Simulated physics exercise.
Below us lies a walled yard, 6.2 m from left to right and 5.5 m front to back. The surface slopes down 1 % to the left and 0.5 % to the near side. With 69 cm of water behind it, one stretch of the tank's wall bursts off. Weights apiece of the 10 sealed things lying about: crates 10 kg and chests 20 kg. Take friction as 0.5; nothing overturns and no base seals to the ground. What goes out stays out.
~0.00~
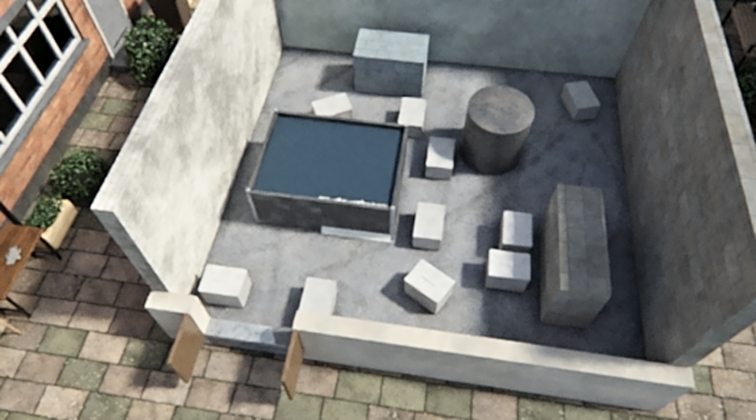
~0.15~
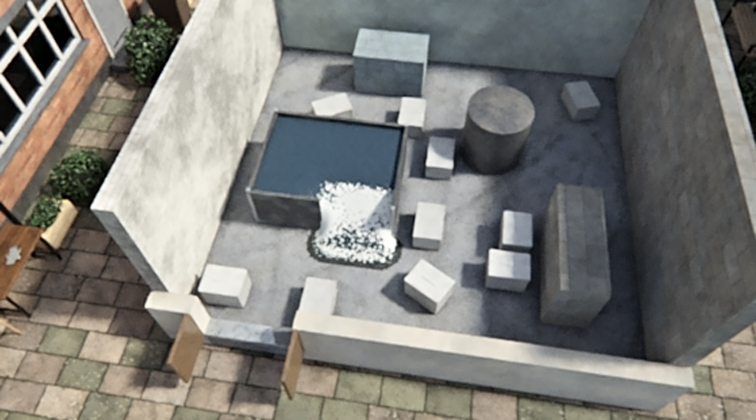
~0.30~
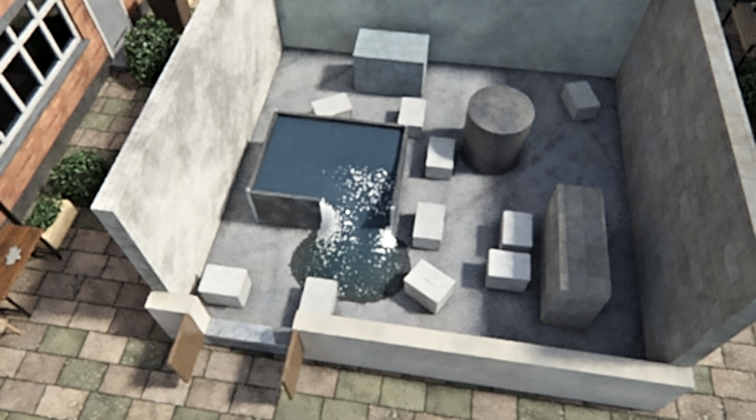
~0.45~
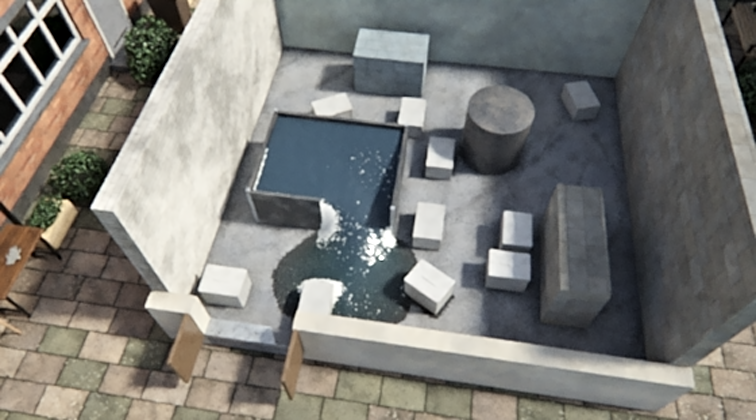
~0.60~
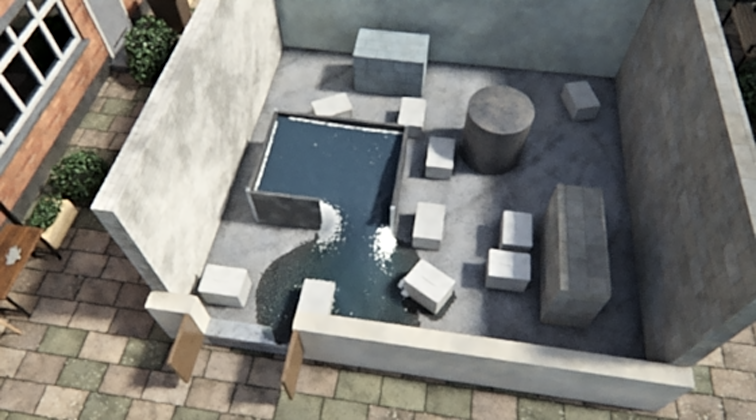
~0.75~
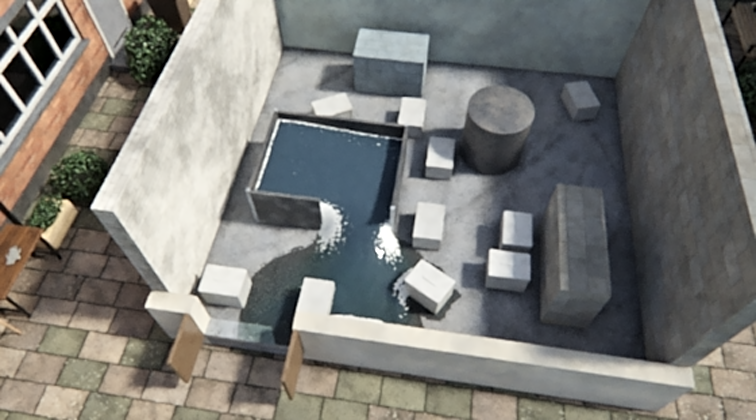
Water bursts from the near side of a raised tank and spreads across the walled yard's floor around pale blocks.
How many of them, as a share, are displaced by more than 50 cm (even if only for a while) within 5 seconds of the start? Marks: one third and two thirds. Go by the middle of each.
It is between one and two thirds.
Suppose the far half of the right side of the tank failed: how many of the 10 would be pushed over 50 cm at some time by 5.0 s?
In that case 5 of them.
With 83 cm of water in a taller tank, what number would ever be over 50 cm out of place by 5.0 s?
Then 5.
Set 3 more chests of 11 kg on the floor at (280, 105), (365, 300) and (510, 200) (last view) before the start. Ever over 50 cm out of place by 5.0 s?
In turn: Less, over, less.
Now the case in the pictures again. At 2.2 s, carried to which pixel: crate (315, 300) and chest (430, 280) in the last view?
Around (230, 303) and (527, 283).
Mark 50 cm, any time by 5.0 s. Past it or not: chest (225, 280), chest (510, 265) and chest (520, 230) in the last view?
In turn: Over, over, more.
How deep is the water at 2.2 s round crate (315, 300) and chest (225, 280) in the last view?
Roughly 12 and 8 cm.
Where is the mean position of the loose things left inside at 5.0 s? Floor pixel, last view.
Around (437, 174).
After 1.1 s 0 of 10 are over 50 cm from their spots; 1 afloat.
After 2.2 s 2 of 10 are over 50 cm from their spots; 1 afloat.
After 3.5 s 4 of 10 are over 50 cm from their spots; 1 afloat.
After 5.0 s 5 of 10 are over 50 cm from their spots, and 5 have been at some point; 1 afloat.
